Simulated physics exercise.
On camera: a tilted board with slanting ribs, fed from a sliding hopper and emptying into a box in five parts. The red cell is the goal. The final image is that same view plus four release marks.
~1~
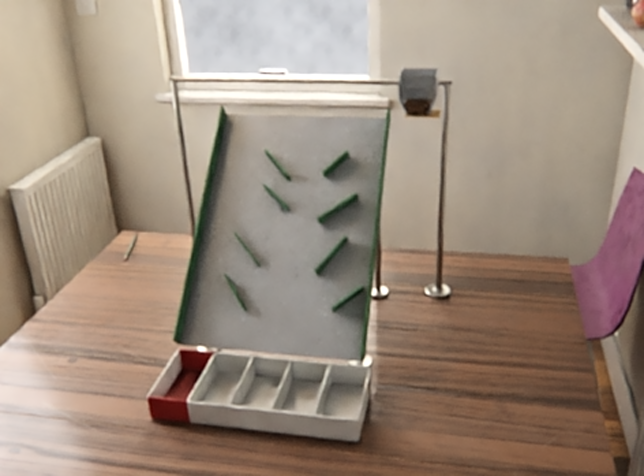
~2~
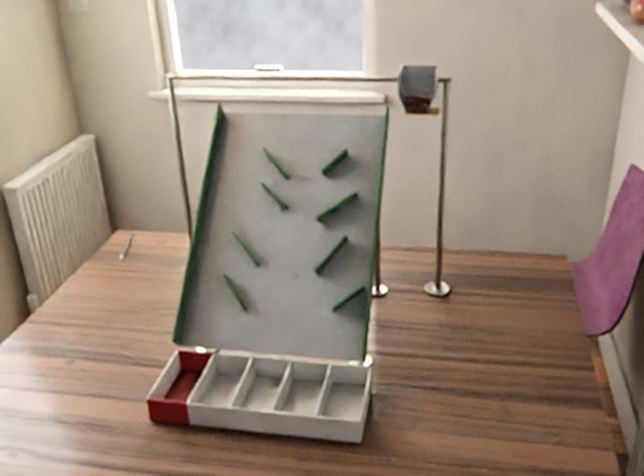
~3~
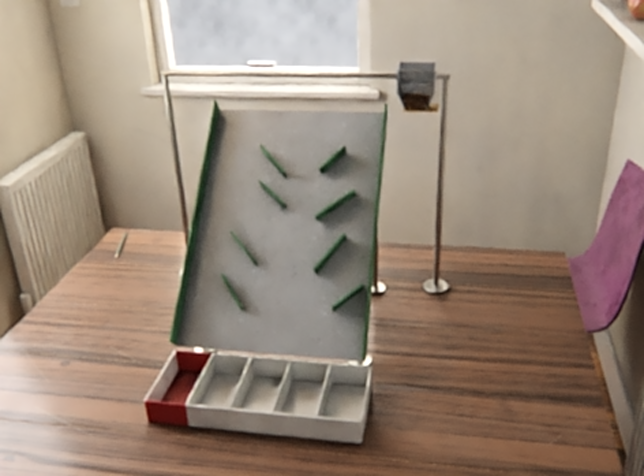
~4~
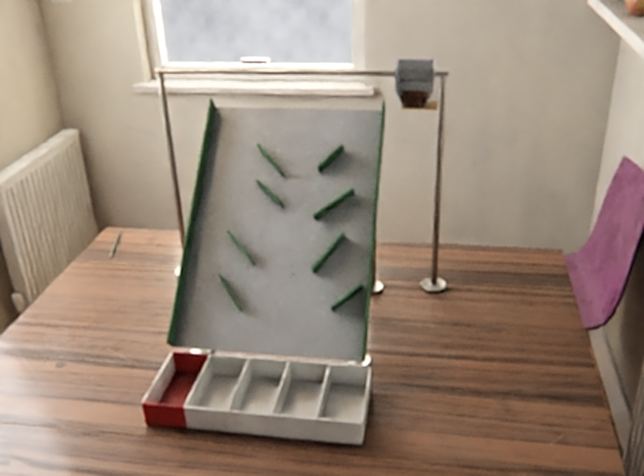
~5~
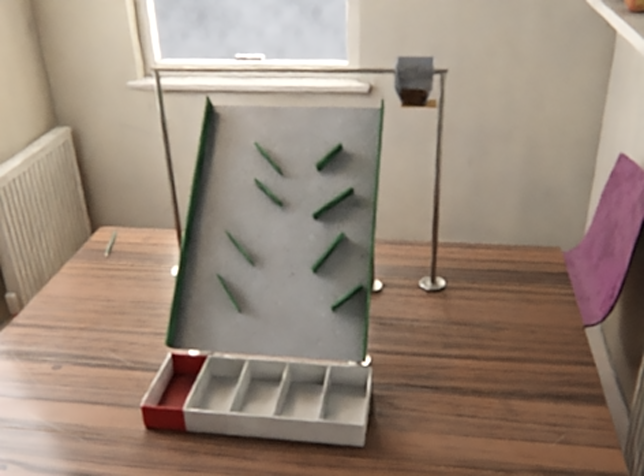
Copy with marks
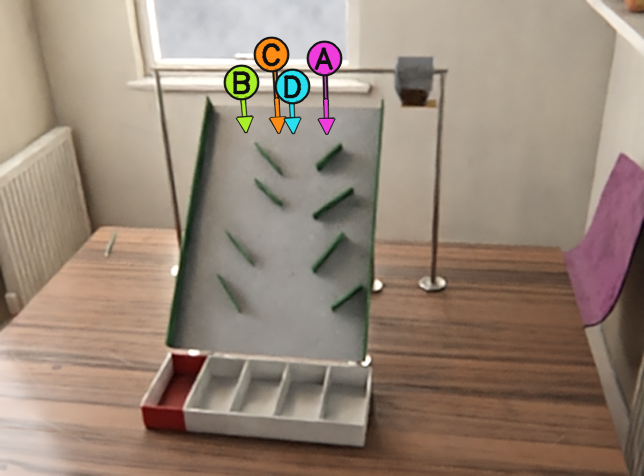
Tilted grey board with green slanting ribs standing still above a five-part box with a red left cell, view shifting slightly.
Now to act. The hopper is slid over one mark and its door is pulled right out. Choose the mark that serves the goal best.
Best: B.
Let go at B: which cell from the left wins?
The first from the left.
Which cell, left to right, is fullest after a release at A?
The third from the left.
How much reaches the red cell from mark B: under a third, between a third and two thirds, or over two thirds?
It is between a third and two thirds.
On the marked copy, mark A meets the board at (326, 128); mark B meets the board at (245, 126); mark C meets the board at (278, 127); mark D meets the board at (293, 127).
For mark A, not one piece in the red cell, almost all in other cells, just a few outside the box.
For mark B, roughly half in the red cell, roughly a third in other cells, about a tenth outside the box.
For mark C, about a tenth in the red cell, the larger part in other cells, about a tenth outside the box.
For mark D, not one piece in the red cell, almost all in other cells.
